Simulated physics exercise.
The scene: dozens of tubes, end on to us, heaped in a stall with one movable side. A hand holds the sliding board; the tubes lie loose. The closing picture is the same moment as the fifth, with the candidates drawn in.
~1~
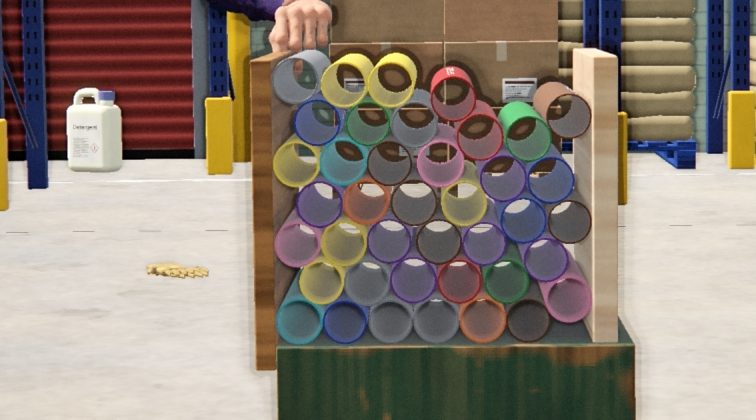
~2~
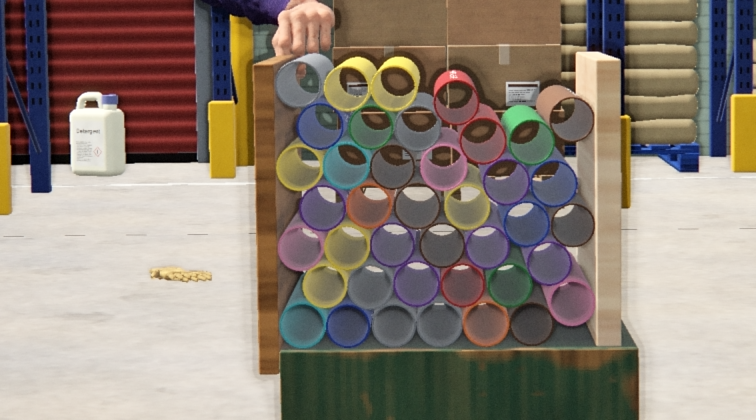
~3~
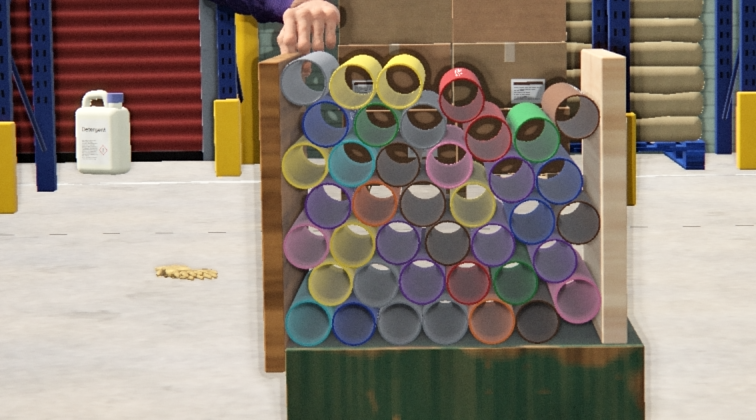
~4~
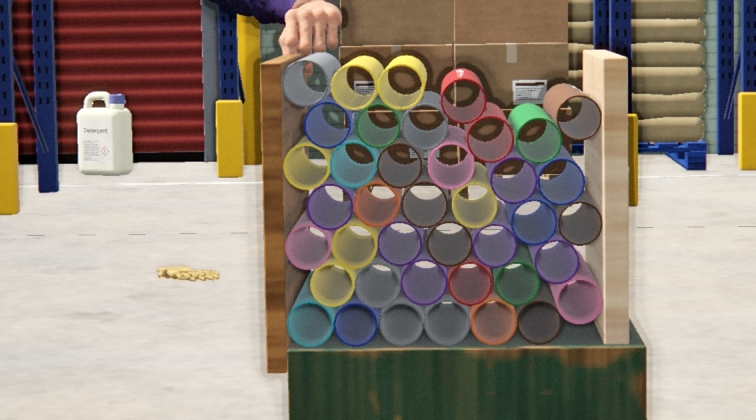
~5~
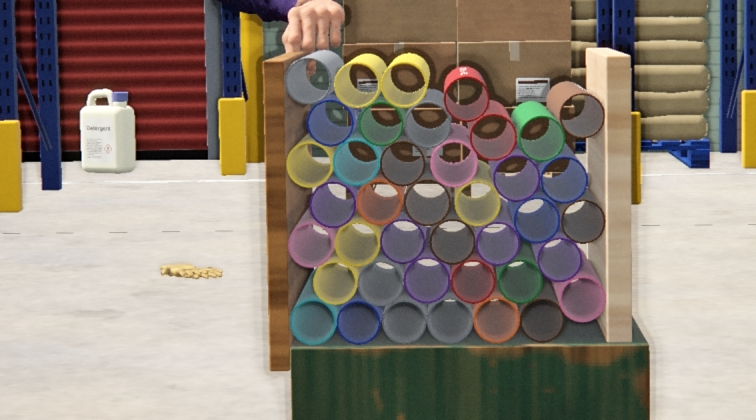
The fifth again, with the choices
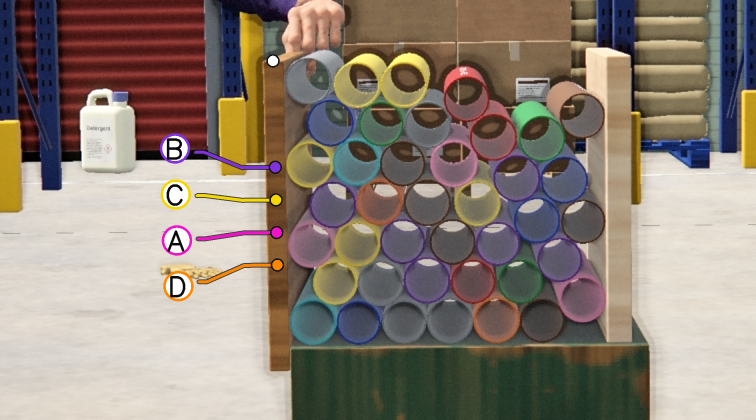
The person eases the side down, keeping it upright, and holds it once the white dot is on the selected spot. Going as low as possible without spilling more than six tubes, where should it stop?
Stop at D.
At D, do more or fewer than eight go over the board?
Fewer than eight.
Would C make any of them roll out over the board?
Yes.
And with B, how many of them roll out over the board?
With B, one.
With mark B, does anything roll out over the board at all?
Yes, at B.
On the copy, A at (277, 232); B at (275, 167); C at (276, 200); D at (277, 265); the white dot at (273, 61).
On D. First, top of the board (286, 148).
Then, top of the board (288, 245).
Finally, top of the board (288, 263), four out over the board.
By contrast, A four out over the board; B one out over the board; C one out over the board.
